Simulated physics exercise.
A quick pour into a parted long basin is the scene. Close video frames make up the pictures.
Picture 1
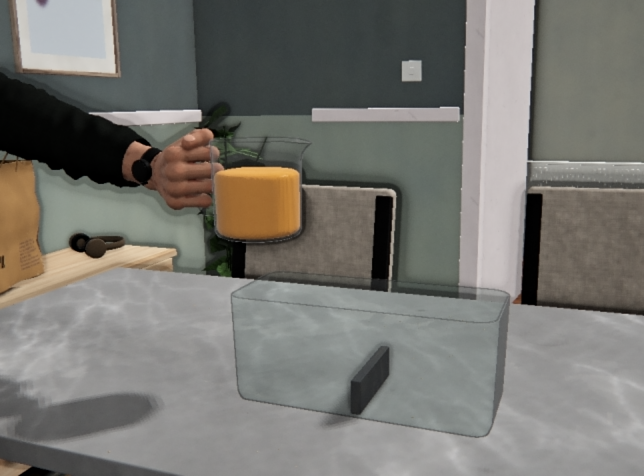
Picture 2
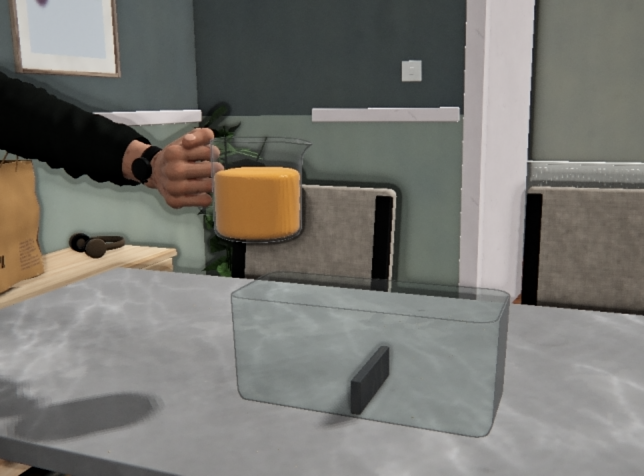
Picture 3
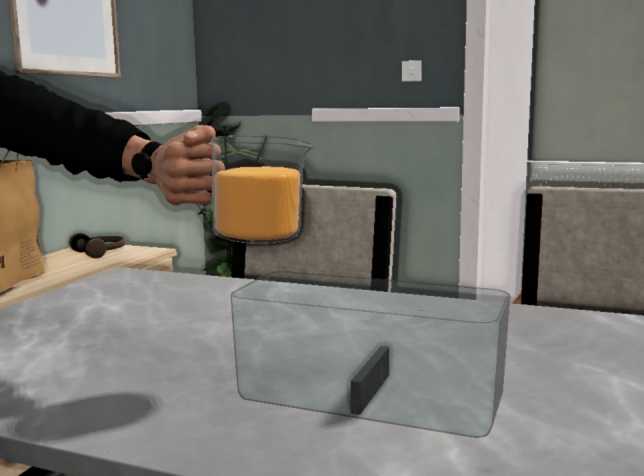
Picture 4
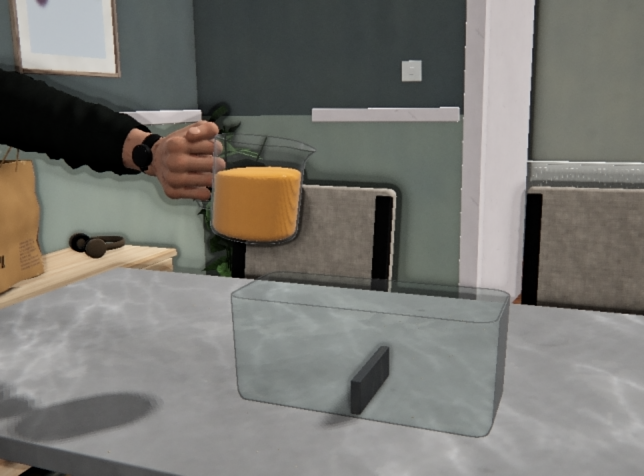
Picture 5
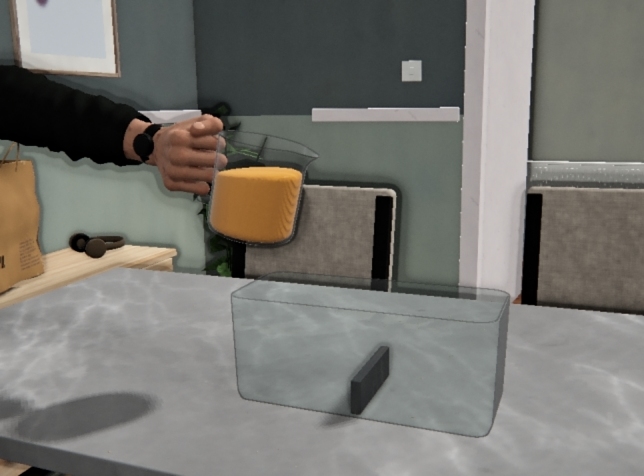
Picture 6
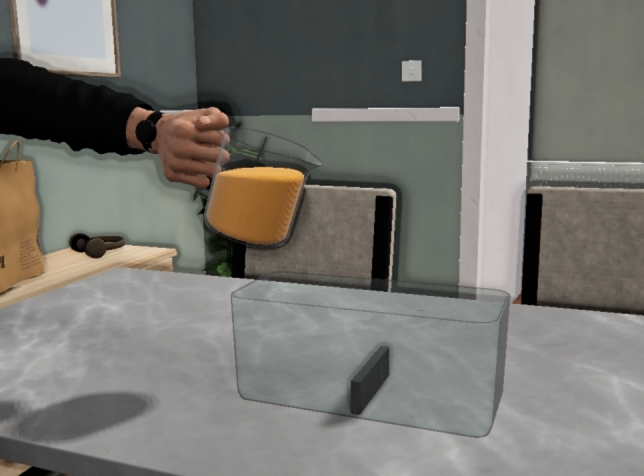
A hand held a clear jug of orange juice above a long see-through basin with a small dark divider, then gradually tilted the jug to the right, the juice staying inside.
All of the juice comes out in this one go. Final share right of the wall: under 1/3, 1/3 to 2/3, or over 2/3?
The right side is left with too little to make a third.
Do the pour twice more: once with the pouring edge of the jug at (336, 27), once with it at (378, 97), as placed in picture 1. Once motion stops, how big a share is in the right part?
It comes to about 85 %, followed by about 85 %.
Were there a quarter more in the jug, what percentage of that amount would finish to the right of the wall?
30 per cent or so.
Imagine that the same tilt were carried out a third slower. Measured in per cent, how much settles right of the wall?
I'd estimate about 25 percent ends up there.
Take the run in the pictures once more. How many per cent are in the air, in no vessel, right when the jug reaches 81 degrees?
Something close to 15 percent of it.
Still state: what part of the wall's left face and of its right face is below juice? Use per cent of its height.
The left comes to 70 % and the right to 10 %.
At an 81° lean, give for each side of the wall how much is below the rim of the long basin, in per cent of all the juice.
Left 5, right 0.
A moment on, the jug is tipped on its side and 79 per cent is still to pour, 3 is left of the wall and 0 right of it.
Next, the jug is tipped right over and 20 per cent is still to pour, 56 is left of the wall and 10 right of it.
Then the jug is tipped right over and 2 per cent is still to pour, 81 is left of the wall and 12 right of it.
Later the jug is tipped right over and 0 per cent is still to pour, 83 is left of the wall and 14 right of it.
Finally, 83 per cent lies left of the wall, 14 right of it and 2 outside.
